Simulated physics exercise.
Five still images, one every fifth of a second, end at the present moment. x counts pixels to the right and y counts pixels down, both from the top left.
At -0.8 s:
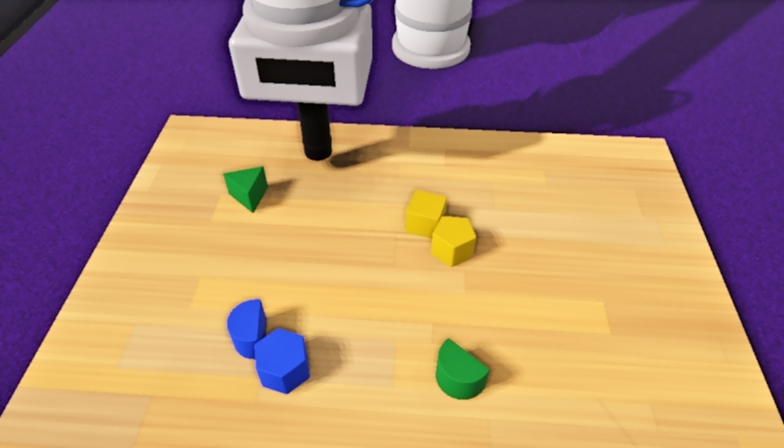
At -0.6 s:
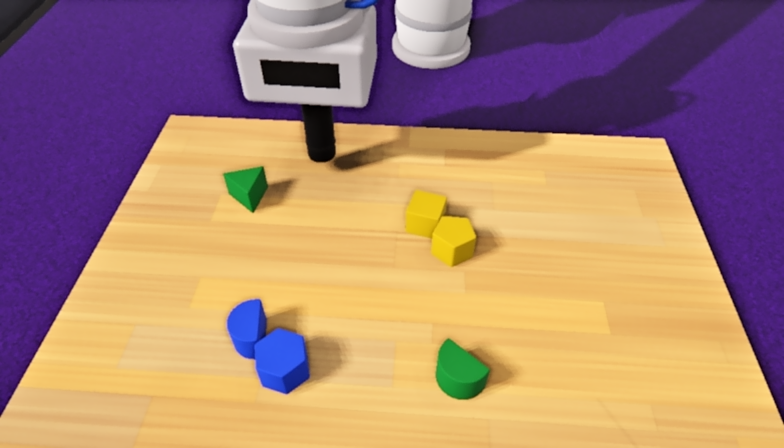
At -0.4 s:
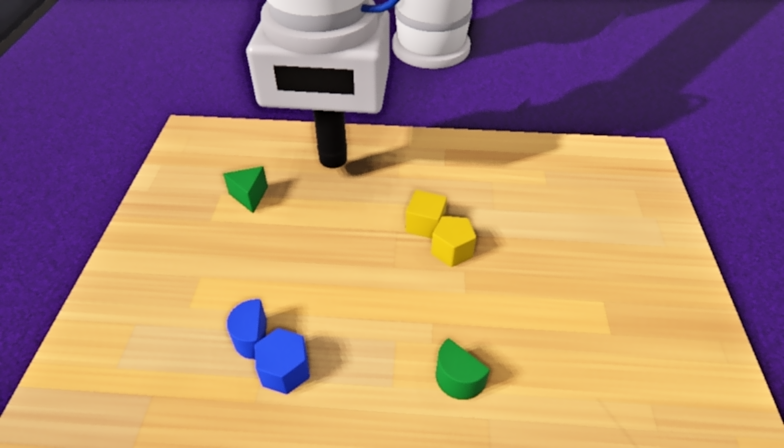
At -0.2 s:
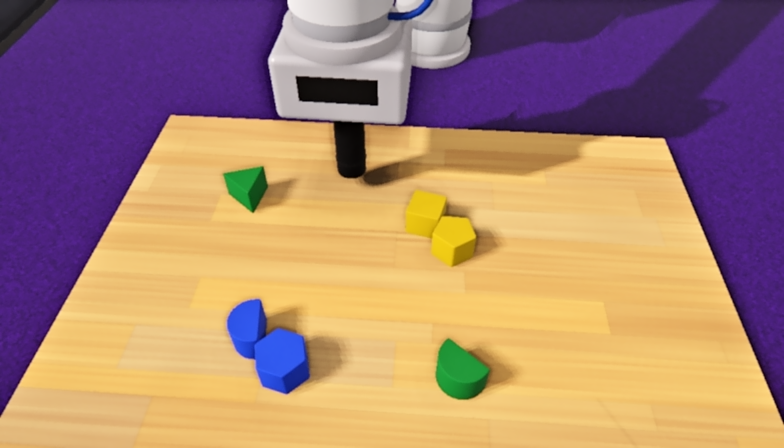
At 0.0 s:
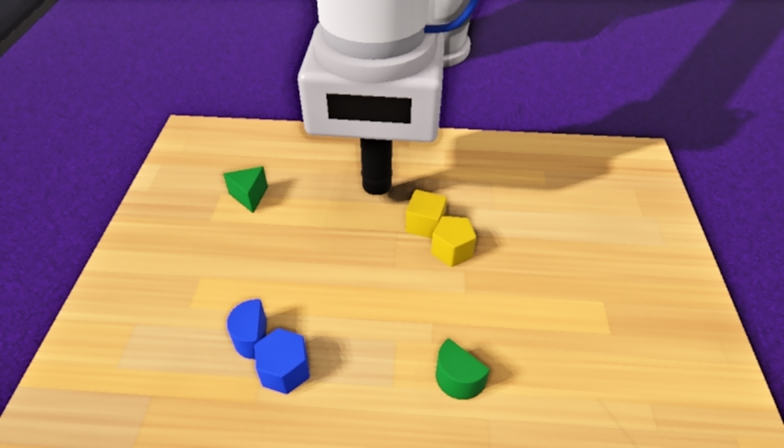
On a wooden board over a purple surface, a white robot arm with a black tip stands near the back edge, with green, yellow and blue blocks spread about. The arm barely shifts at first, then slides right and toward the viewer, nearing the yellow blocks, while all six blocks stay still.
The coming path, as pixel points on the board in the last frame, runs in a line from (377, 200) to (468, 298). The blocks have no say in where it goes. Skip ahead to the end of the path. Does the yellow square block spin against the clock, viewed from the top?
Short answer: Yes.
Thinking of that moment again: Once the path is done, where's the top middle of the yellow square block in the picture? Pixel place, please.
In the picture, it is at (452, 213).
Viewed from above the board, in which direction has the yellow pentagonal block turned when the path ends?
Viewed from above: Clockwise.
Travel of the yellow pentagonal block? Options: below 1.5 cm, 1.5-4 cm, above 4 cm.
The move is medium, 1.5 to 4 cm.
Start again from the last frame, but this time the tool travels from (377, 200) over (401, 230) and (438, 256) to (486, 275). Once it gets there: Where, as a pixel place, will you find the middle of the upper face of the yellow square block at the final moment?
It comes to (451, 208).
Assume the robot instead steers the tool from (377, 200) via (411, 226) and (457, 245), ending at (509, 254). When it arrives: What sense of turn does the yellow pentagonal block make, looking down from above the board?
Verdict: Clockwise.
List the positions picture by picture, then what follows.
The first frame shows tool tip (319, 153); block tops, yellow square block (427, 204); yellow pentagonal block (455, 230); green half-round block (460, 362).
The second frame shows tool (322, 155); blocks unchanged.
The third frame shows tool (333, 160); blocks unchanged.
The fourth frame shows tool (352, 170); blocks unchanged.
The fifth frame shows tool (377, 186); yellow square block (427, 204); yellow pentagonal block (455, 230); green half-round block (460, 362).
What follows on the original path. One third of the way, tool (406, 216); yellow square block (440, 210), turned 25° anticlockwise; yellow pentagonal block (466, 235), turned 25° clockwise.
Two thirds of the way, tool (438, 249); yellow square block (452, 213), turned 45° anticlockwise; yellow pentagonal block (474, 237), turned 45° clockwise.
At the end, tool (470, 285); yellow square block (452, 213), turned 45° anticlockwise; yellow pentagonal block (480, 240), turned 20° clockwise; green half-round block in place.
